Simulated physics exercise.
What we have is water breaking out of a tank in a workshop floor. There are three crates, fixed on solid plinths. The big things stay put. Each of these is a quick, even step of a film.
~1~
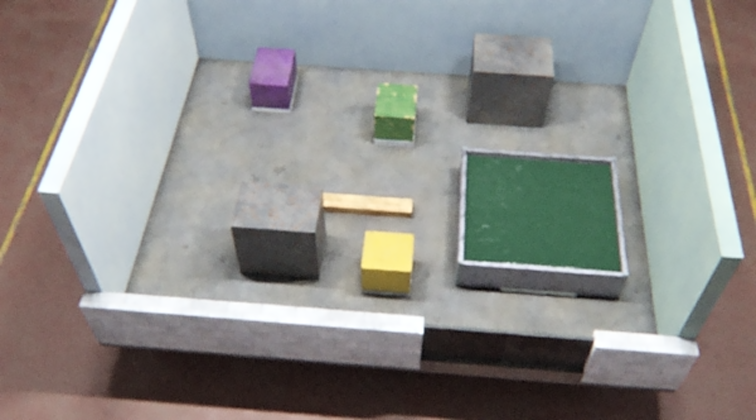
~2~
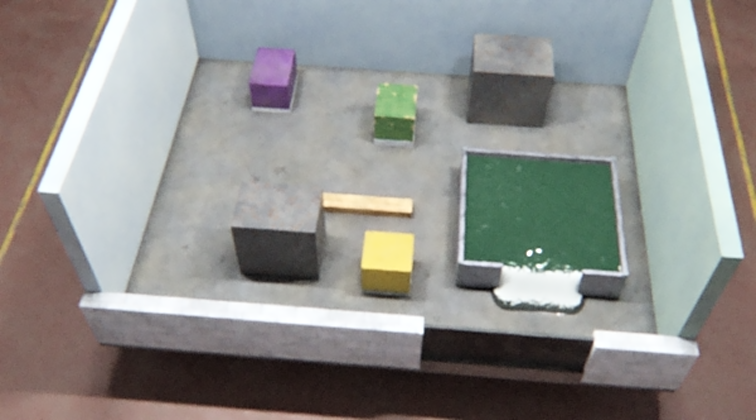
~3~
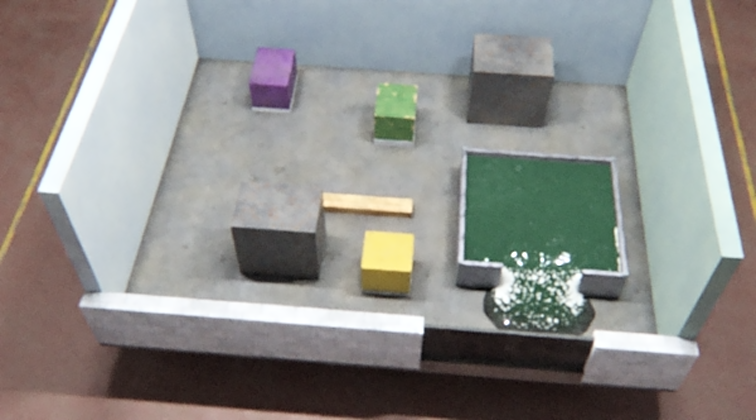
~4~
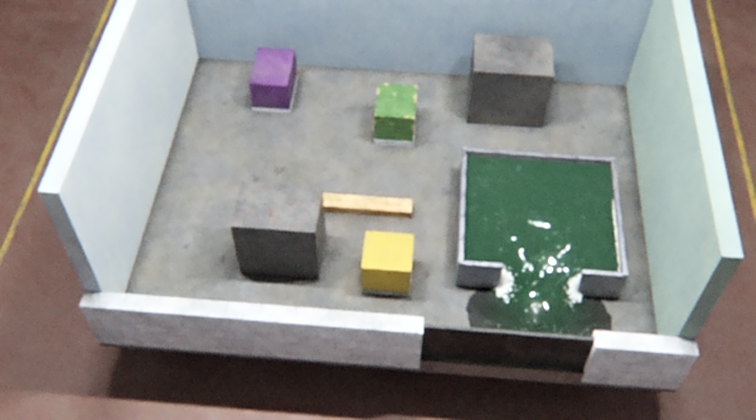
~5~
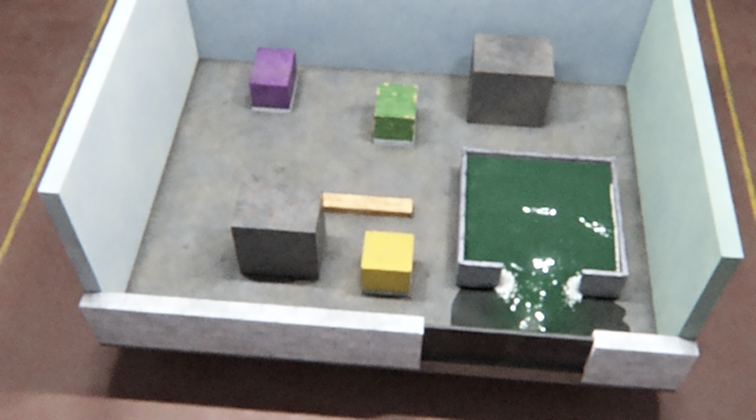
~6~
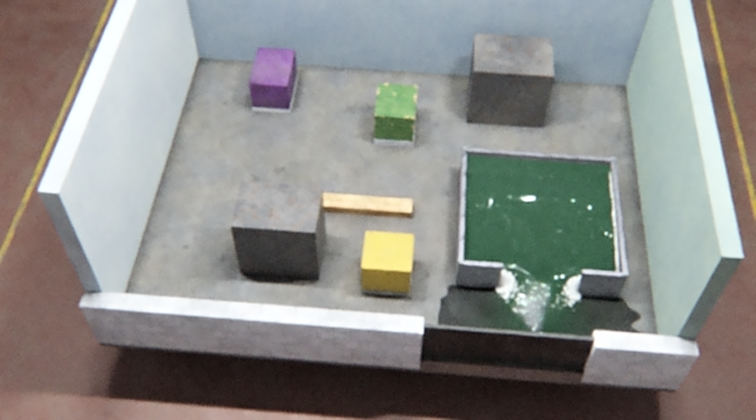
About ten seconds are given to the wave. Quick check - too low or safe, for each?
Purple crate too low; green crate safe; yellow crate too low.
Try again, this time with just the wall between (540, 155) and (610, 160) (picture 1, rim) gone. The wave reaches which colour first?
The green crate, by my reading.
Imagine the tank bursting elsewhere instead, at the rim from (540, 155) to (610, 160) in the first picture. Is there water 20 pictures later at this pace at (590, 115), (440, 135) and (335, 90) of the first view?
Going through them in turn: Reached by the flood, then reached by the flood, then reached by the flood.
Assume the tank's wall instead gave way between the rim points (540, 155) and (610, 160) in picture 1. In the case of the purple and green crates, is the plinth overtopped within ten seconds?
My reading: Purple gets drenched, green gets drenched.
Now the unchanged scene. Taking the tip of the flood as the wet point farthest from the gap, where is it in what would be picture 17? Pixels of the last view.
The front tops out at about (232, 330).
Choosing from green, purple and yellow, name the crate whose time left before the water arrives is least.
That's the crate marked yellow.
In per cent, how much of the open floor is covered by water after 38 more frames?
The answer is around 75 per cent.
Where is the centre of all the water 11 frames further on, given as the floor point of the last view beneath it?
My guess is about (531, 265).
A moment on, water covers 10 % of the floor; the purple crate not reached, the green crate not reached, the yellow crate water round its plinth.
Next, water covers 25 % of the floor; the purple crate not reached, the green crate not reached, the yellow crate water round its plinth.
Then, water covers 40 % of the floor; the purple crate not reached, the green crate not reached, the yellow crate water round its plinth.
Later, water covers 75 % of the floor; the purple crate water round its plinth, the green crate water round its plinth, the yellow crate water round its plinth.
In the end, water covers 95 % of the floor; the purple crate was topped, the green crate stayed above the water, the yellow crate was topped.
